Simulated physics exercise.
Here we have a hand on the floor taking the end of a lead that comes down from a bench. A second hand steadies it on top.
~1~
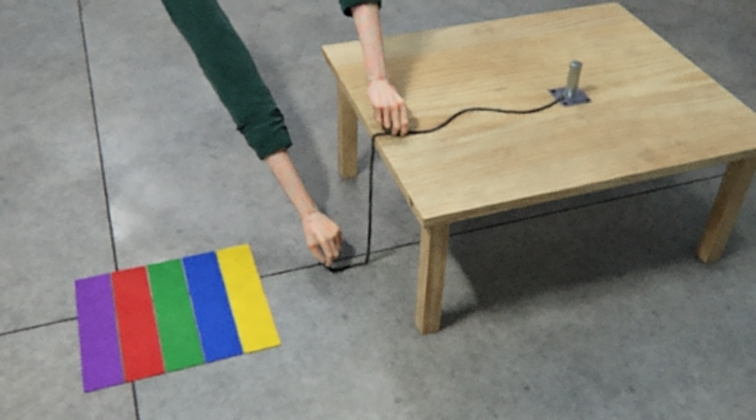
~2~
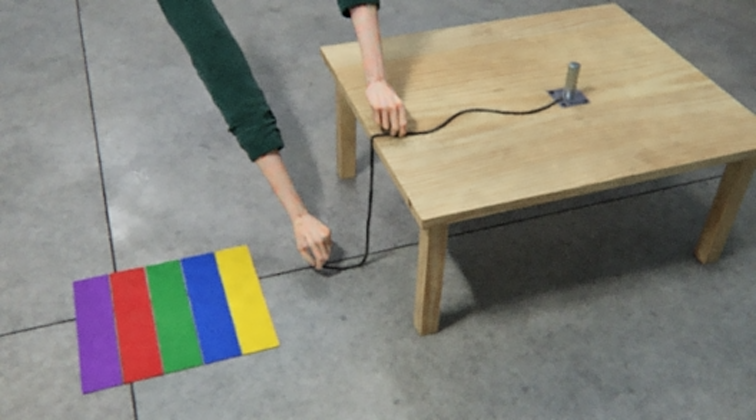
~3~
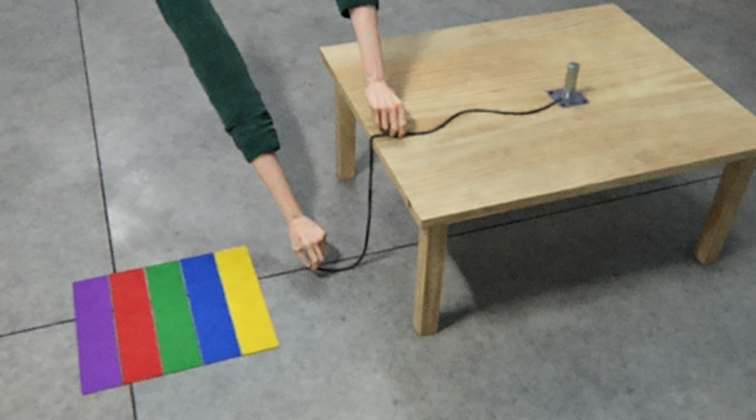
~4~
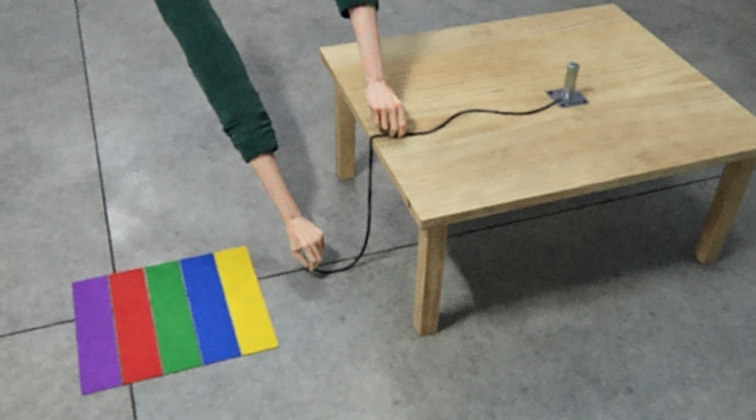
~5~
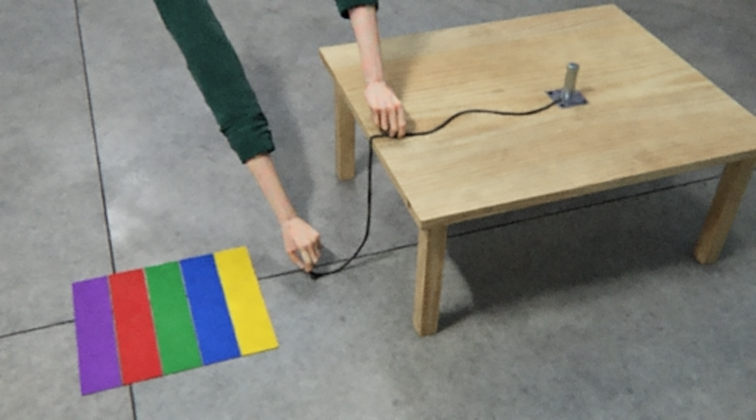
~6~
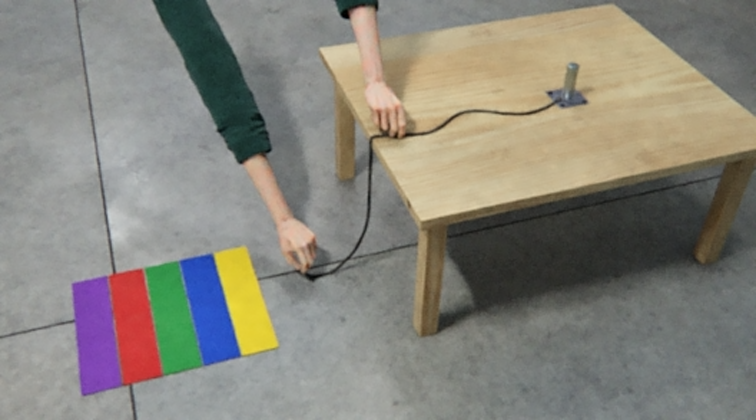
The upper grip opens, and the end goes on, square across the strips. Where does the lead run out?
The end stops over the blue strip.
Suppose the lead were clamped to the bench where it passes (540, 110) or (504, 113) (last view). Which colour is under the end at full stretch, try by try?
In that order: Blue; blue.
A little later, end near (266, 277); short of the strips.
Next, end near (228, 285); over yellow.
When it is tight, end near (205, 291); over blue. It gets as far as the blue strip.
